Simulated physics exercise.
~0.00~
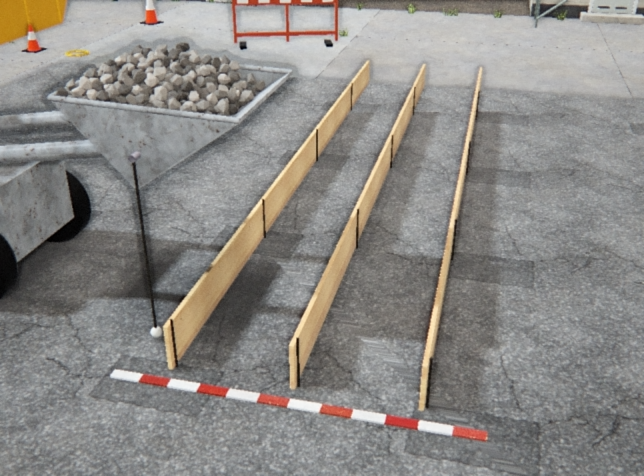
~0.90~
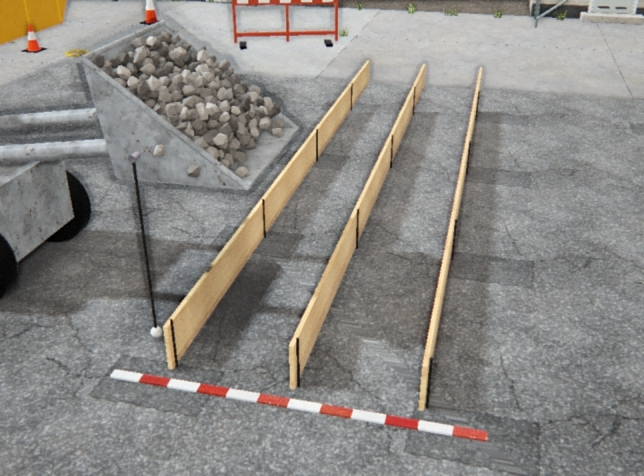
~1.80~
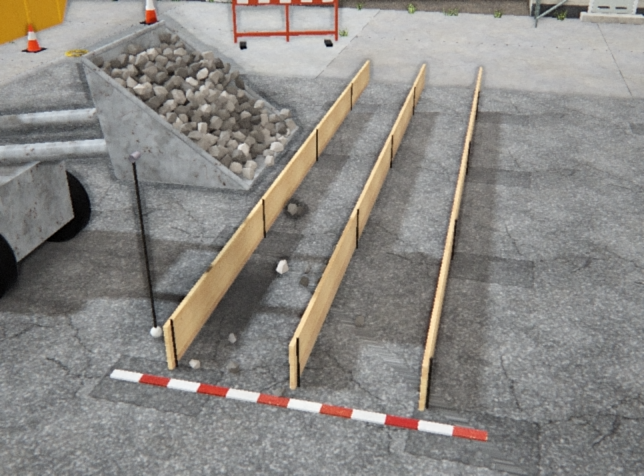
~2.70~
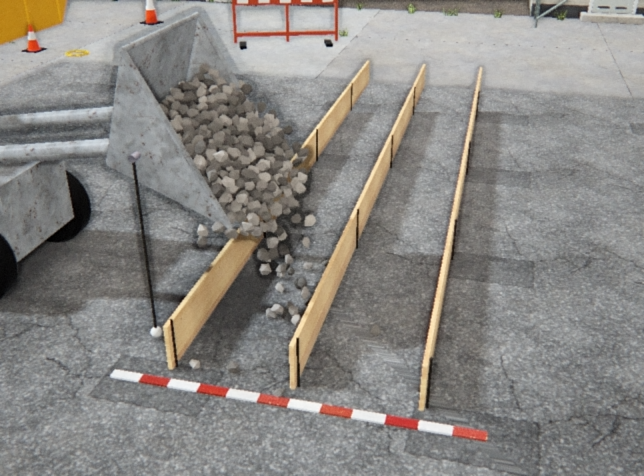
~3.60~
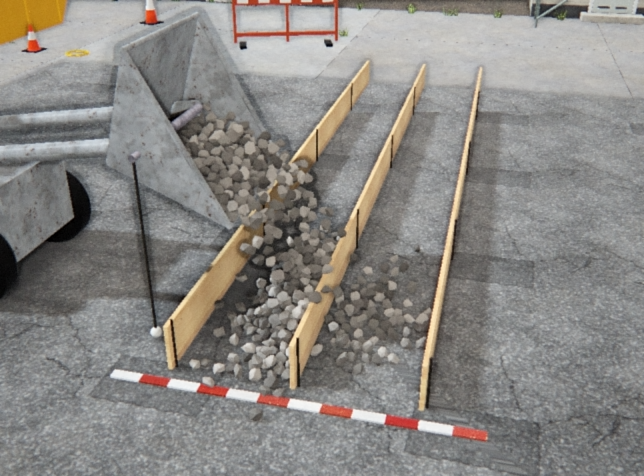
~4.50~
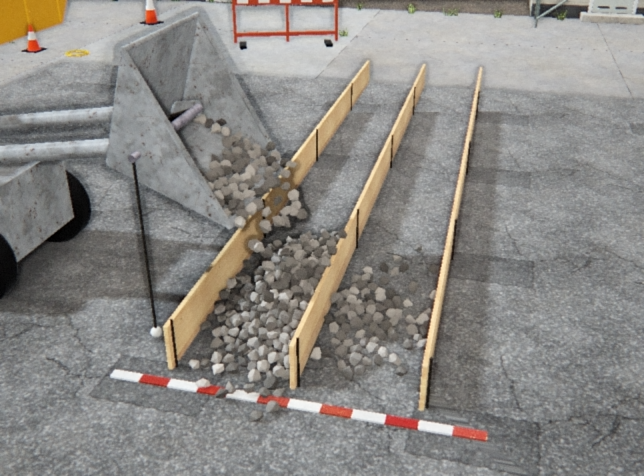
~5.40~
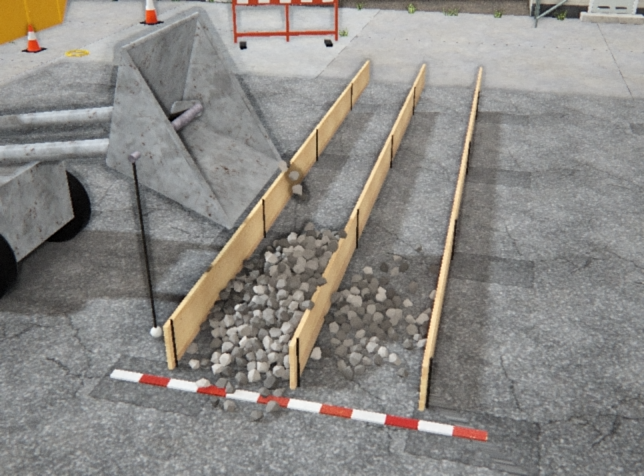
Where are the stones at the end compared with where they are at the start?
At the start they are heaped in the loader's bucket at the upper left. At the end they lie on the ground further right and lower down, mostly between the left and middle boards, with a smaller part between the middle and right boards.
